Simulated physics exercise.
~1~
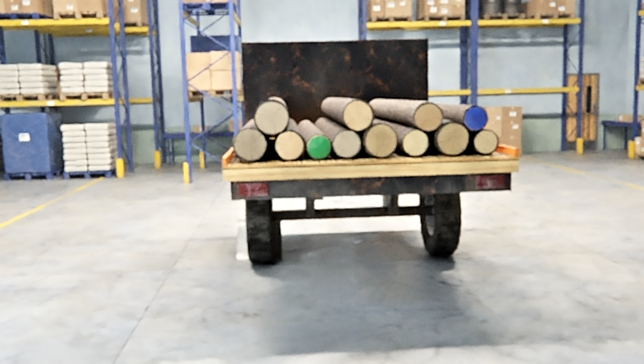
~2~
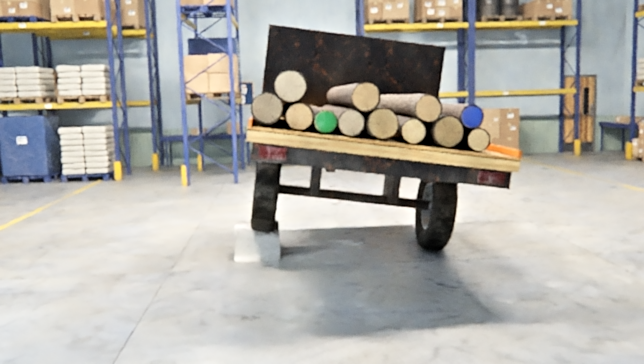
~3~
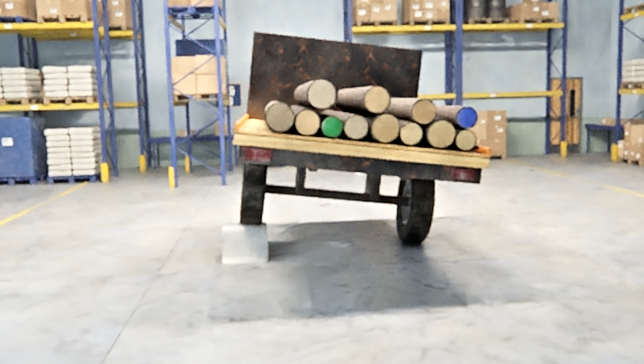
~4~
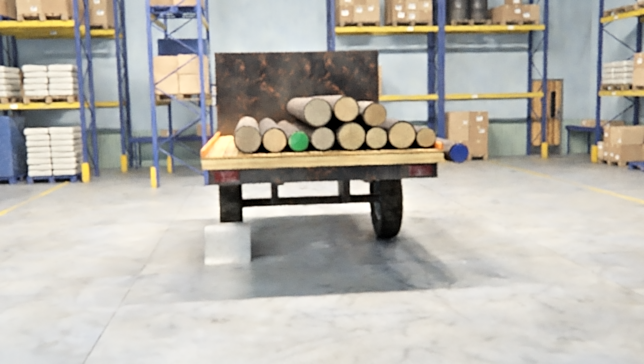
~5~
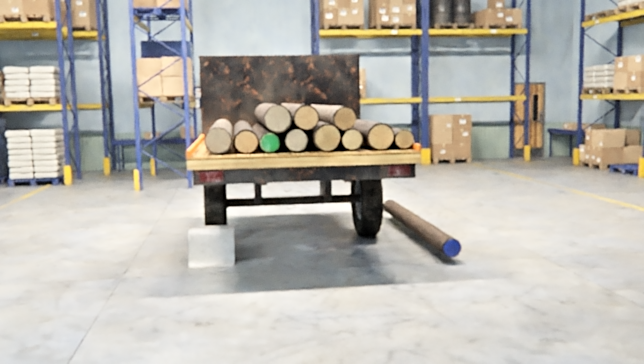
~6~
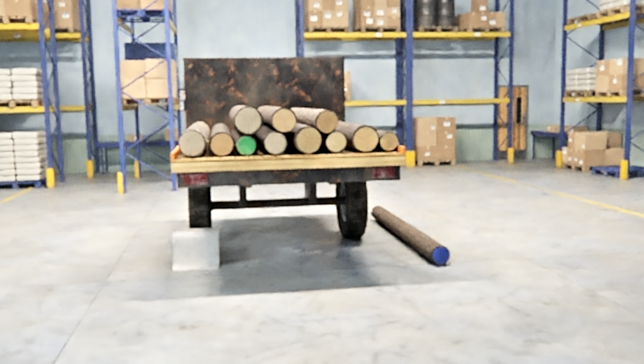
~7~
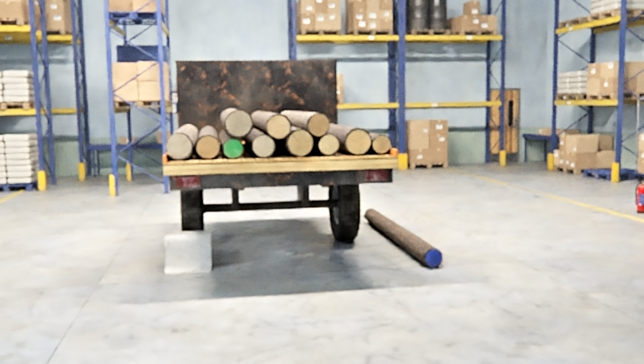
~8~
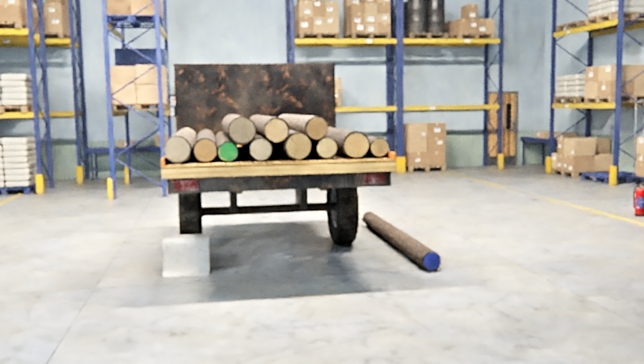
Warehouse floor, a trailer of loose timber poles tilting over a block, the blue-ended pole dropping off right, green-ended one staying aboard.
